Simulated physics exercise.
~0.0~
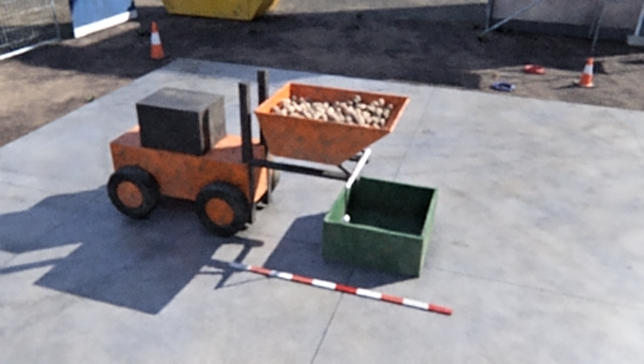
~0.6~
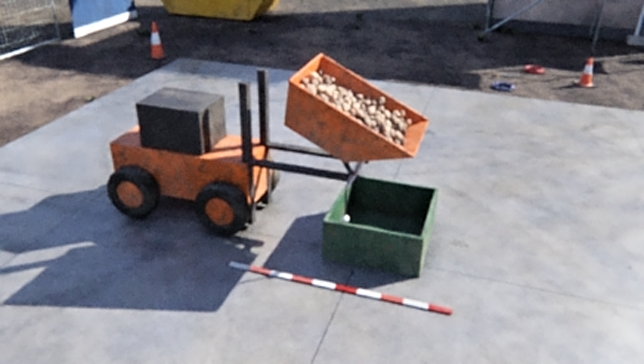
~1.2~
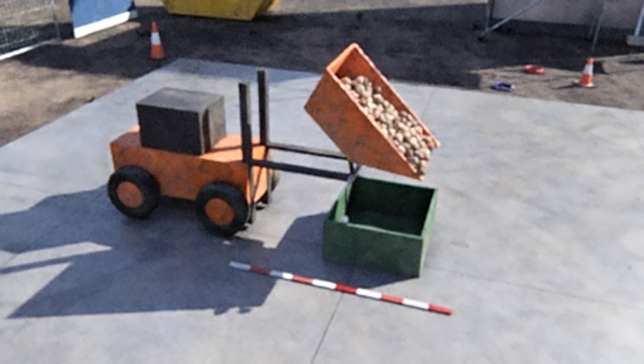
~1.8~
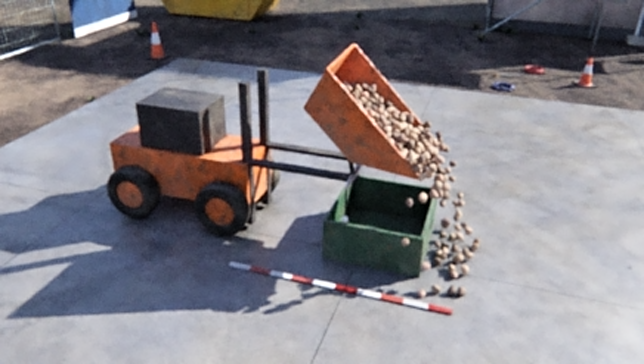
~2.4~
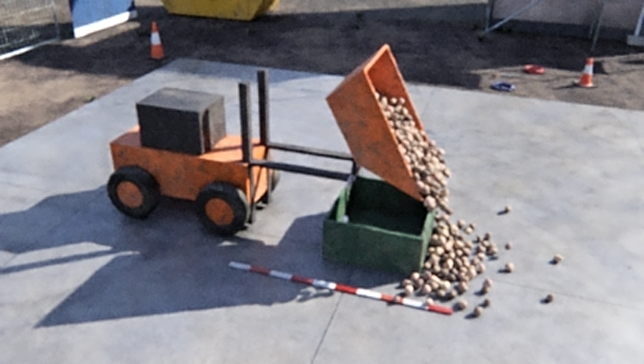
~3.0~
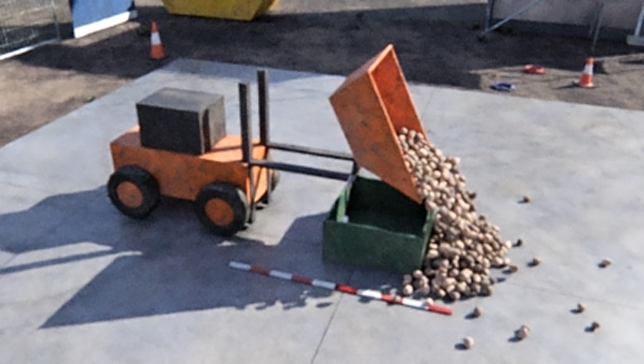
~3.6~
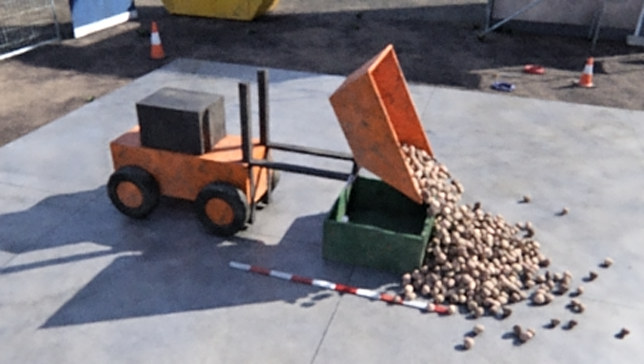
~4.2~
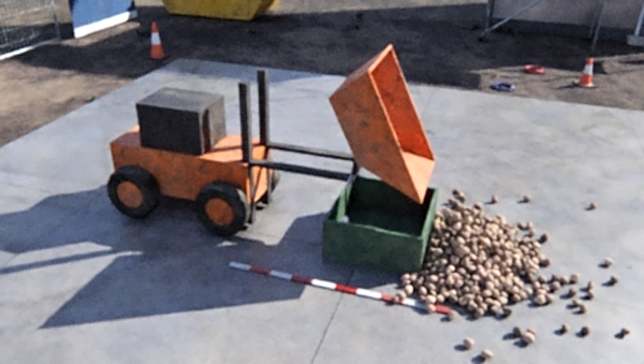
An orange fork truck tips its skip, spilling brown cobbles beyond the green bin.
